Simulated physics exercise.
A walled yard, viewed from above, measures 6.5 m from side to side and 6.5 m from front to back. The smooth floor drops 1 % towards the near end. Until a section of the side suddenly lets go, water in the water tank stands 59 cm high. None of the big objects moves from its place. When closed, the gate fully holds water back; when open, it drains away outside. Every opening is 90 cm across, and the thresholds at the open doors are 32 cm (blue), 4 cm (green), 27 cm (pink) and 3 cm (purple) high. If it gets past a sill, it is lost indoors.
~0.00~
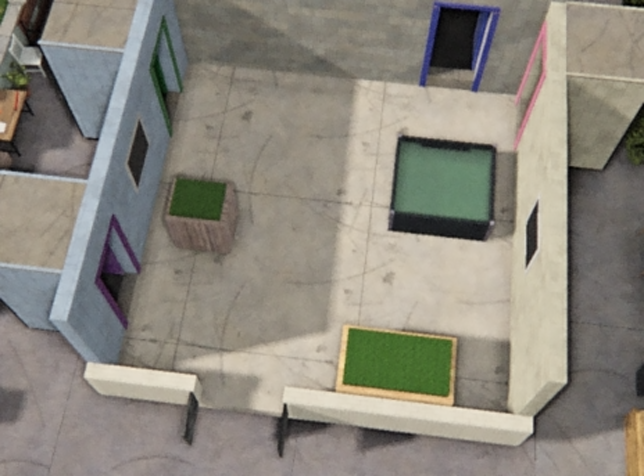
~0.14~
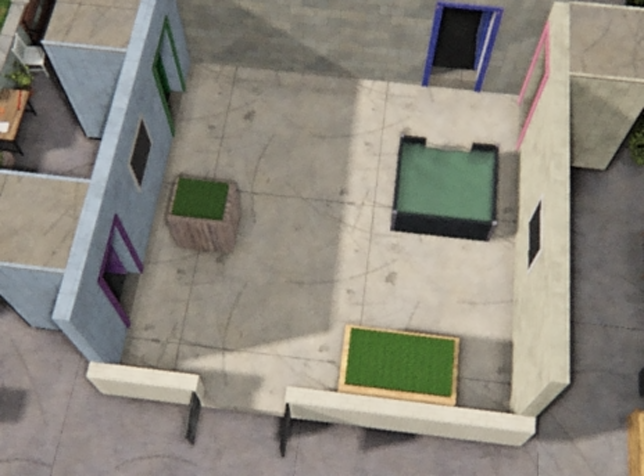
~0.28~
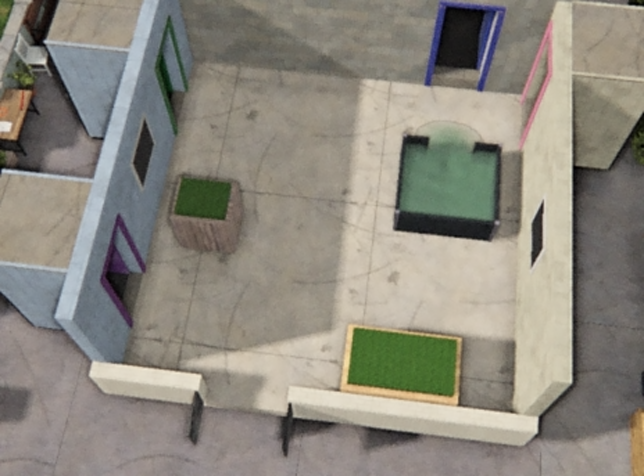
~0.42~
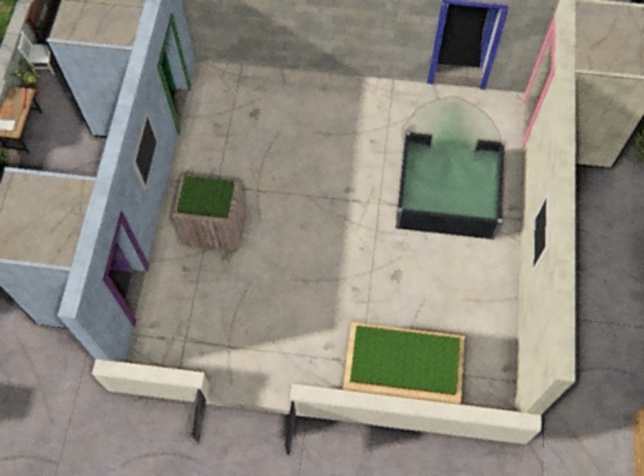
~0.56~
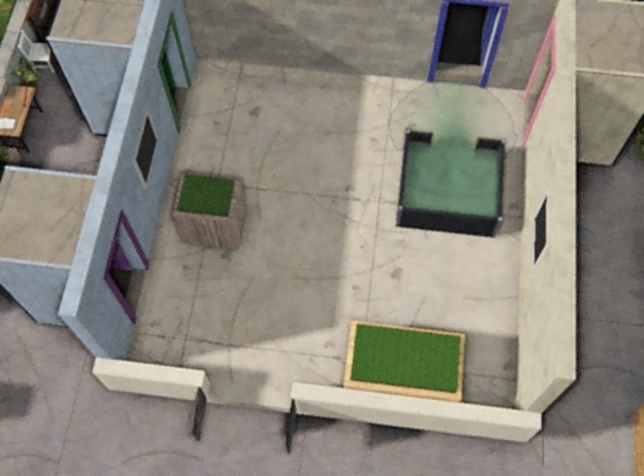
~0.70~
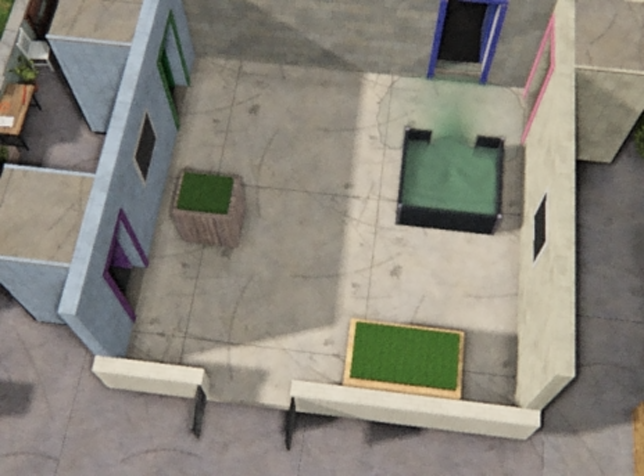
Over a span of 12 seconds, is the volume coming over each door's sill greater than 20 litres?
As I see it, blue door: Limit unbroken, green door: Limit broken, pink door: Limit unbroken, purple door: Limit unbroken.
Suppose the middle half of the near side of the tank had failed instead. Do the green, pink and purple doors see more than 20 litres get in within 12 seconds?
Then it goes green fine, pink fine, purple too high.
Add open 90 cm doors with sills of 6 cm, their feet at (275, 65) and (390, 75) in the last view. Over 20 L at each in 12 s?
So the first one doesn't reach it, while the second one exceeds it.
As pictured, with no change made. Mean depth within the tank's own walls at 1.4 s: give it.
It averages close to 38 centimetres.
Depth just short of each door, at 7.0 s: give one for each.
Door by door in cm, blue shows 9, green shows 7, pink shows 8, purple shows 3.
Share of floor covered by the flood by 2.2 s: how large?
Around 20 per cent.
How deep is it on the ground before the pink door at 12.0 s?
Around 4.5 cm deep.
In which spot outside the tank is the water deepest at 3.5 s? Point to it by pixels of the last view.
Around (459, 88).
After 1.4 s water covers 10 % of the floor and is deepest (38 cm) near (525, 94); blue door 31 cm at the sill, 2 L in, green door not reached, pink door 14 cm at the sill, 0 L in, purple door not reached.
After 2.2 s water covers 20 % of the floor and is deepest (28 cm) near (515, 93); blue door 27 cm at the sill, 3 L in, green door not reached, pink door 20 cm at the sill, 1 L in, purple door not reached.
After 3.5 s water covers 40 % of the floor and is deepest (22 cm) near (459, 88); blue door 21 cm at the sill, 3 L in, green door 10 cm at the sill, 5 L in, pink door 15 cm at the sill, 1 L in, purple door not reached.
After 7.0 s water covers 60 % of the floor and is deepest (12 cm) near (470, 413); blue door 9 cm at the sill, 3 L in, green door 7 cm at the sill, 56 L in, pink door 8 cm at the sill, 1 L in, purple door 3 cm at the sill, 0 L in.
After 12.0 s water covers 85 % of the floor and is deepest (8 cm) near (514, 419); blue door 5 cm at the sill, 3 L in, green door 4 cm at the sill, 70 L in, pink door 4 cm at the sill, 1 L in, purple door 3 cm at the sill, 1 L in.
